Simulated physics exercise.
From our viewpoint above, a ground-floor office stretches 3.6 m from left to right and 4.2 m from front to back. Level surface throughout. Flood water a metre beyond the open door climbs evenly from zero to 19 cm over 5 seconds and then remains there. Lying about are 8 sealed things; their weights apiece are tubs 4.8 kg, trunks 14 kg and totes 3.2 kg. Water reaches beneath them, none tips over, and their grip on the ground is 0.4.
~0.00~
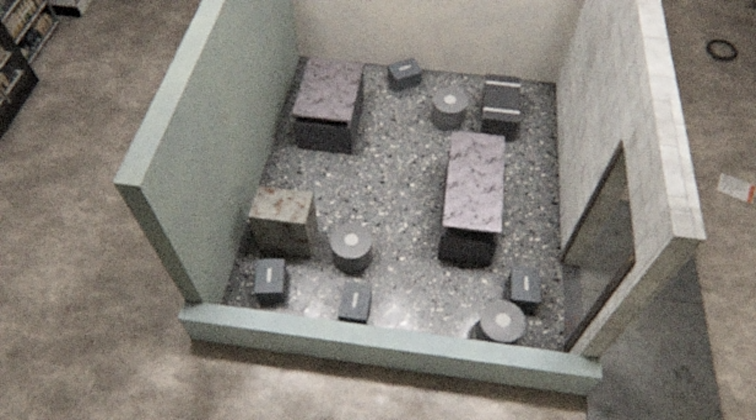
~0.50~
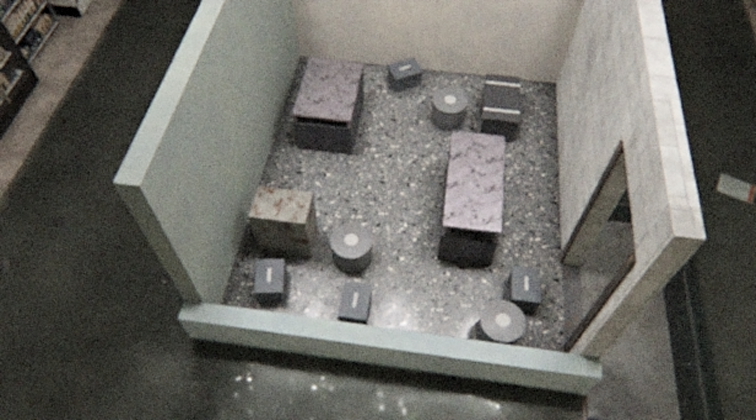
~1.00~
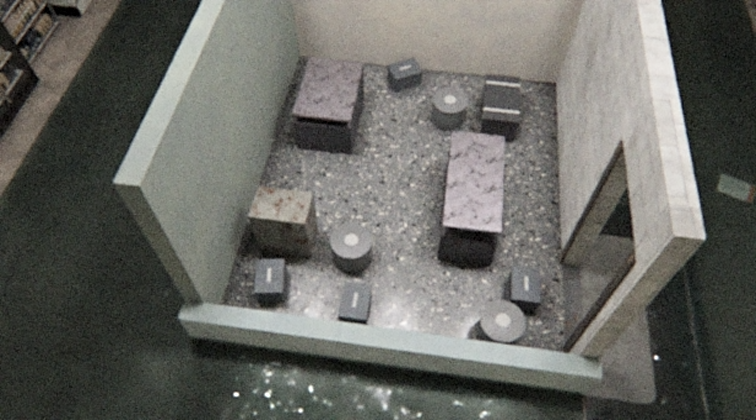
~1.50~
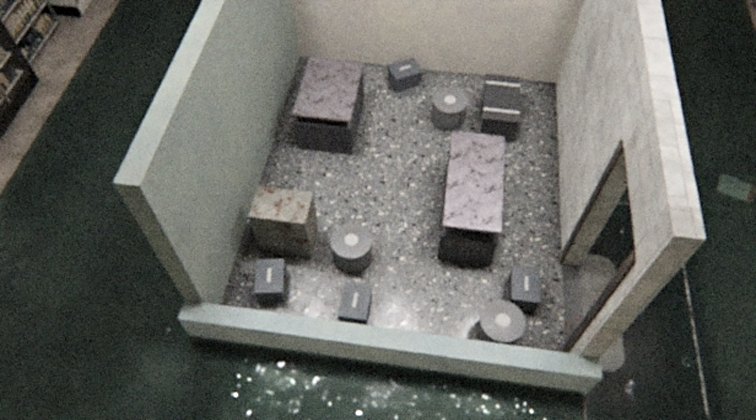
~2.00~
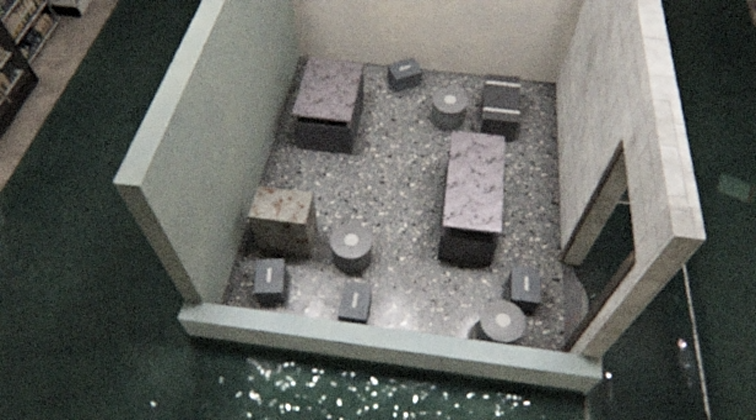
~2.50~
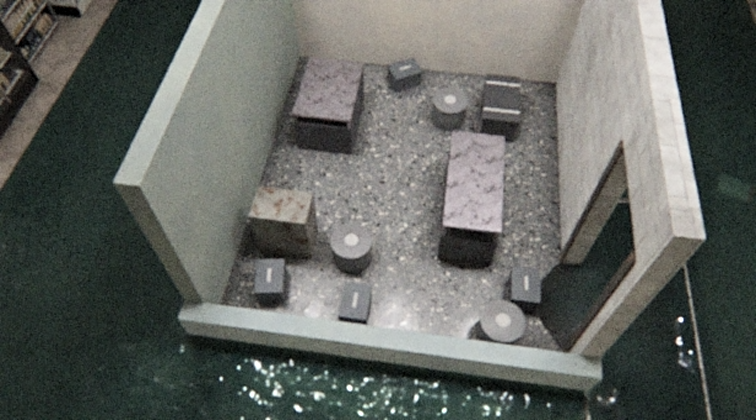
A small ground-floor office with pale green and whitish walls and a speckled grey floor is seen from a fixed viewpoint high above. Marble-topped purplish and tan blocks stand among dark grey boxes and round grey tubs, with a doorway at right and shelves at upper left. Dark green water spreads over the brown ground outside, glinting along the front wall, then enters the doorway, while the furnishings stay still.
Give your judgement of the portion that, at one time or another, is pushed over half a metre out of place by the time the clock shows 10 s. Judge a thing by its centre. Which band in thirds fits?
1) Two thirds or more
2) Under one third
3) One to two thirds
The answer is 3.
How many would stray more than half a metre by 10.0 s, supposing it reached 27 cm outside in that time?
So the tally would be 5.
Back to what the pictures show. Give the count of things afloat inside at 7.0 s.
The number is 4.
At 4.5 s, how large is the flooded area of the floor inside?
Roughly 3.0 m2.
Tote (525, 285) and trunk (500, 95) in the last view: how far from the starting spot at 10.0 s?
Net displacement, in order: 250 cm; 10 cm.
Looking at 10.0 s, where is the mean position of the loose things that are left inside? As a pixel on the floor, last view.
Mean position: Approximately (366, 189).
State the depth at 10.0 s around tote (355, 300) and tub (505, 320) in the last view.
Depth approx. 15 cm / 14 cm.
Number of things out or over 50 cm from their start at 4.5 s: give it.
Tally at that time: 1.
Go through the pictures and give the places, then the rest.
In the first picture, a tub at (351, 240), on the bottom; a trunk at (502, 97), on the bottom; water covers 0.0 m2; 0 of 8 have shifted.
In the second picture, a tub at (351, 240) rests on the ground; a trunk at (502, 97), on the bottom; 0.0 m2 under water; 0 of 8 have shifted.
In the third picture, a tub at (351, 240) rests on the ground; a trunk at (502, 97), on the bottom; water covers 0.0 m2; 0 of 8 have shifted.
In the fourth picture, a tub at (351, 240), on the bottom; a trunk at (502, 97), on the bottom; 0.0 m2 under water; 0 of 8 have shifted.
In the fifth picture, a tub at (351, 240) rests on the ground; a trunk at (502, 97), on the bottom; water covers 0.0 m2; 0 of 8 have shifted.
In the sixth picture, a tub at (351, 240), on the bottom; a trunk at (502, 97), on the bottom; 0.2 m2 under water; 0 of 8 have shifted.
After 3.5 s 0 of 8 are over 50 cm from their spots; 0 afloat.
After 4.5 s 1 of 8 are over 50 cm from their spots; 1 afloat.
After 7.0 s 4 of 8 are over 50 cm from their spots; 4 afloat.
After 10.0 s 4 of 8 are over 50 cm from their spots, and 4 have been at some point; 5 afloat.
